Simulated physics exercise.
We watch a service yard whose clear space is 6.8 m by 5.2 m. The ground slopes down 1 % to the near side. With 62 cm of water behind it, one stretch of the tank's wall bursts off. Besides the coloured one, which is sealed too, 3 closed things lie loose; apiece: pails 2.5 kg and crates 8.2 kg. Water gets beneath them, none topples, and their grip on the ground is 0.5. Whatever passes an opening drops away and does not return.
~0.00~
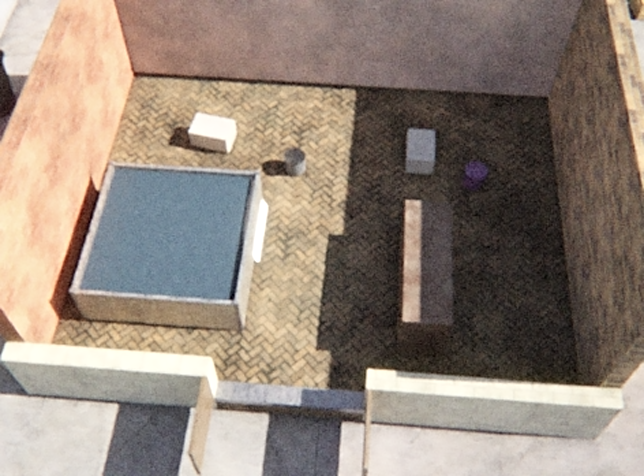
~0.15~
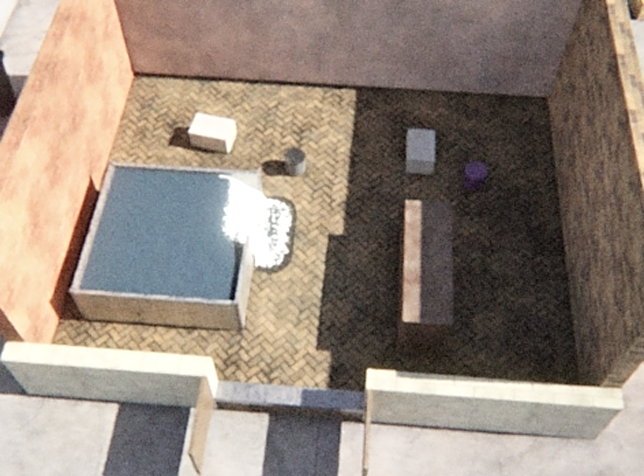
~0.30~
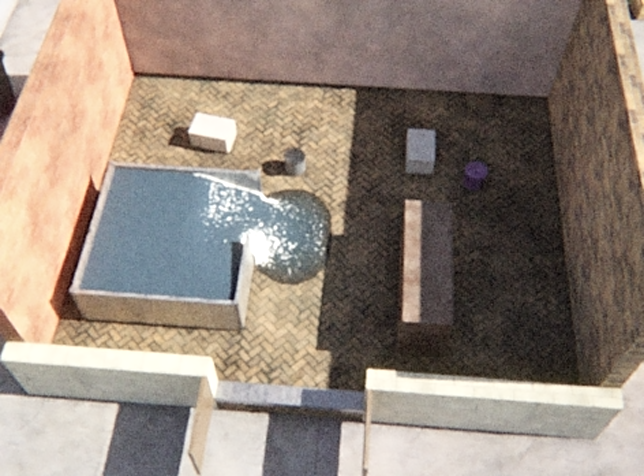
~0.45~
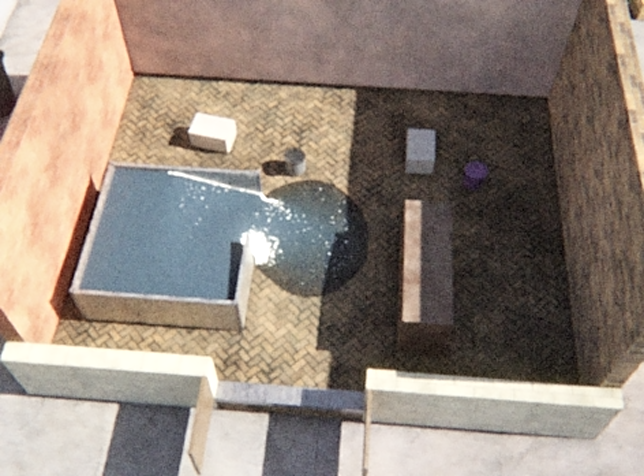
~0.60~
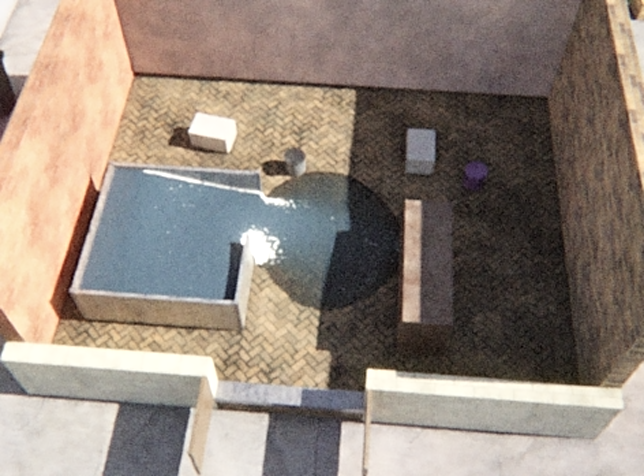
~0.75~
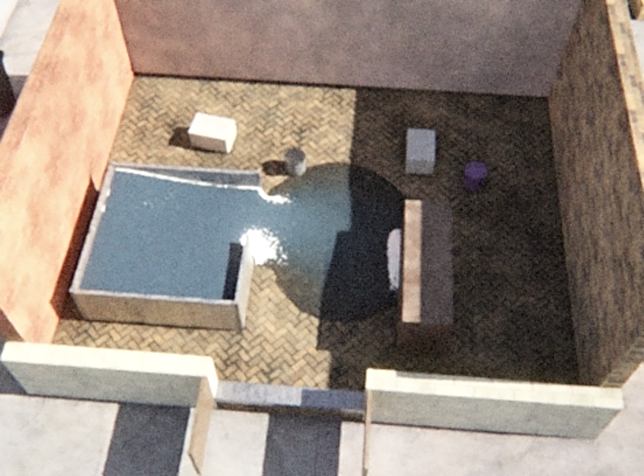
Water bursting through the right side of a raised tank, spreading rightward across a walled brick yard and reaching a long block.
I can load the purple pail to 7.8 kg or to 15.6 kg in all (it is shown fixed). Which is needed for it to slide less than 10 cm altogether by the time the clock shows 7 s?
Verdict: Neither weight holds it.
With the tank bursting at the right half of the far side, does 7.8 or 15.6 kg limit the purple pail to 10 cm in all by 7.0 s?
In that case only the larger load is enough.
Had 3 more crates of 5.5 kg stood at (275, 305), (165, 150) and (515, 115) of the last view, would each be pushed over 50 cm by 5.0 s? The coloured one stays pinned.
In that order: Short of it, less, past it.
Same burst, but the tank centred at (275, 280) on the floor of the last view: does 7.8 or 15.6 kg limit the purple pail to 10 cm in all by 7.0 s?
Then neither weight holds it.
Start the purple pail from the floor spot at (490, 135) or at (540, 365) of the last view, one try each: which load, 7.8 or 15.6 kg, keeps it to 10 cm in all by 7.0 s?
In that order: Neither is enough; only the larger holds.
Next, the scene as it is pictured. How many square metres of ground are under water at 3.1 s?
About 23 m2.
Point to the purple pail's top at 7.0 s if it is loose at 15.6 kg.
Near (543, 187).
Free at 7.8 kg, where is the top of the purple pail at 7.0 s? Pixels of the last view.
Around (529, 147).
After 1.4 s the purple pail would be 4 cm from its start with 7.8 kg and 1 cm from its start with 15.6 kg; 5 cm of water round it then.
After 3.1 s the purple pail would be 148 cm from its start with 7.8 kg and 103 cm from its start with 15.6 kg; 13 cm of water round it then.
After 4.9 s the purple pail would be 85 cm from its start with 7.8 kg and 93 cm from its start with 15.6 kg; 13 cm of water round it then.
After 7.0 s the purple pail would be 93 cm from its start with 7.8 kg and 96 cm from its start with 15.6 kg; 8 cm of water round it then.
